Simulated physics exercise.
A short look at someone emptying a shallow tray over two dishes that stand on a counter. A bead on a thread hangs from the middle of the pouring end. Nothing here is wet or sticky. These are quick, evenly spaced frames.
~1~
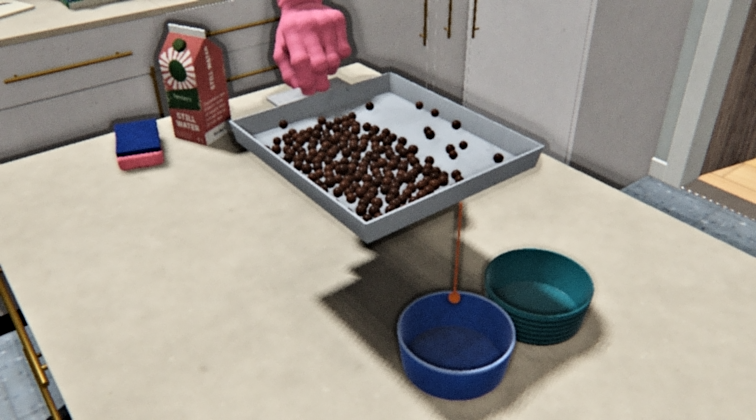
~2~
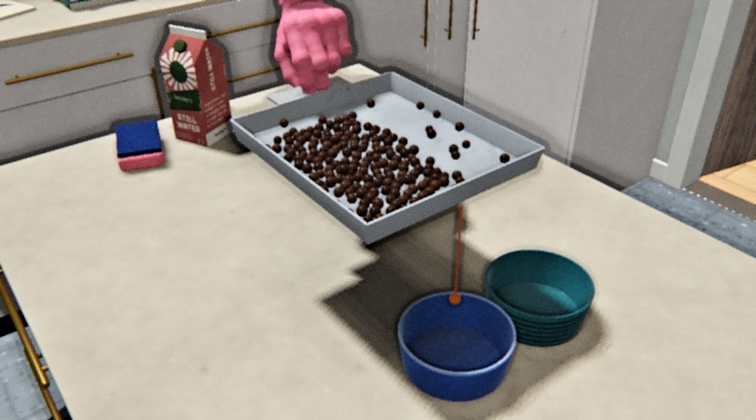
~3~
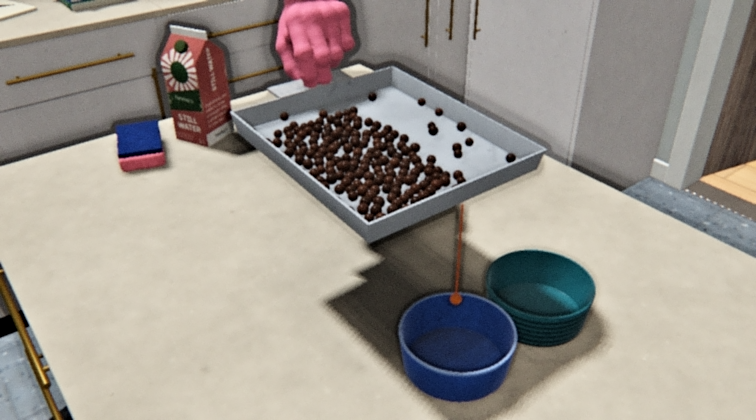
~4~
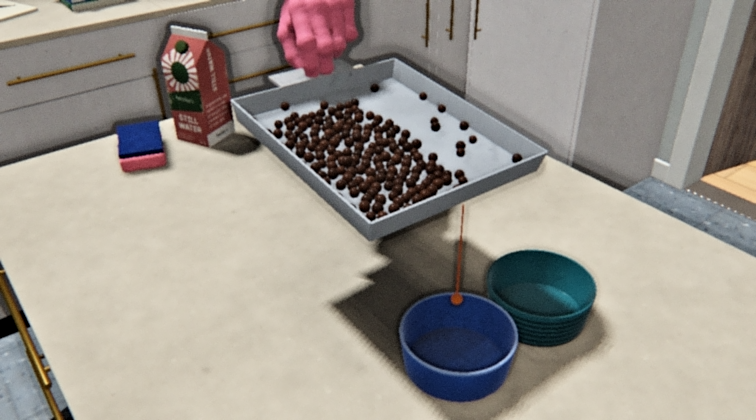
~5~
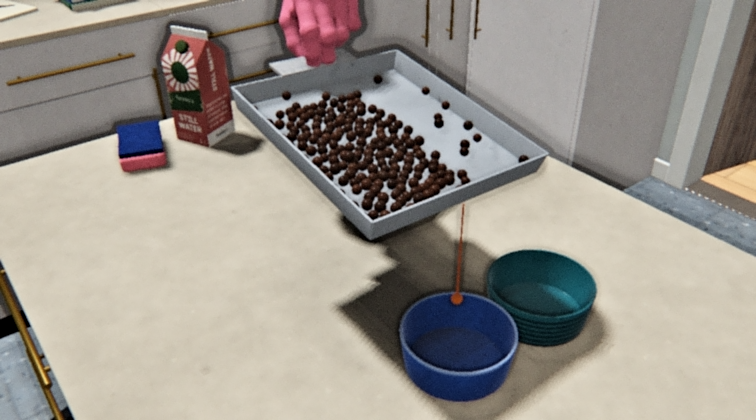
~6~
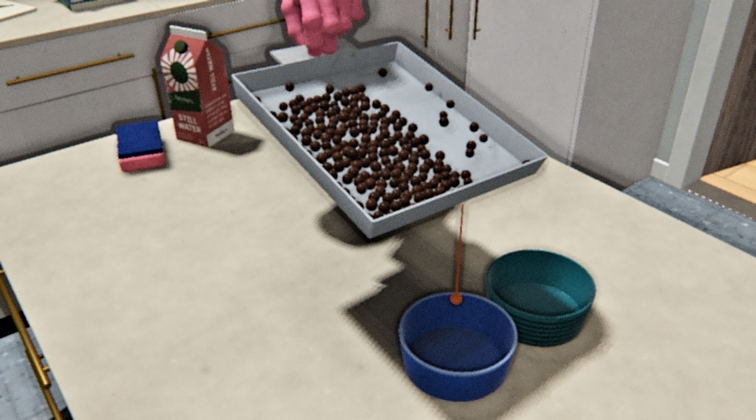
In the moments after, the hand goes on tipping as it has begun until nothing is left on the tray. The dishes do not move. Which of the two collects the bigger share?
The right-hand one ends fuller.
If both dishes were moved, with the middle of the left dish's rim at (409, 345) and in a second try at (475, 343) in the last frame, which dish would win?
The first try: Right. The second: The dish on the right.
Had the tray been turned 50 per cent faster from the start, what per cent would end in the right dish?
It comes to 80 per cent or so.
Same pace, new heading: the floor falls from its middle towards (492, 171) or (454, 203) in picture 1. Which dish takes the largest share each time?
In turn: The right one; the left dish.
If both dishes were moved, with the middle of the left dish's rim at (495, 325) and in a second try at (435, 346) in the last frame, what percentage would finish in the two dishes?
About 90 and 80 per cent.
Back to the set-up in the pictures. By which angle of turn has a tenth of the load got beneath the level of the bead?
Around 80° of tilt.
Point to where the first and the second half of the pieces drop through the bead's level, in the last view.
At about (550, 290), then at (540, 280).
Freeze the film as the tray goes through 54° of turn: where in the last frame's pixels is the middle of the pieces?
Near (447, 151).
Soon, tray tipped steeply; nearly all on the tray; a stray few in the air.
A while on, tray tipped right over; about a third on the tray; a small part in the left dish; about a third in the right dish; a small part outside both; about a quarter in the air.
Towards the end, tray tipped past a quarter turn; a small part in the left dish; about two thirds in the right dish; about a quarter outside both.
Finally, tray tipped past a quarter turn; a small part in the left dish; about two thirds in the right dish; about a quarter outside both.
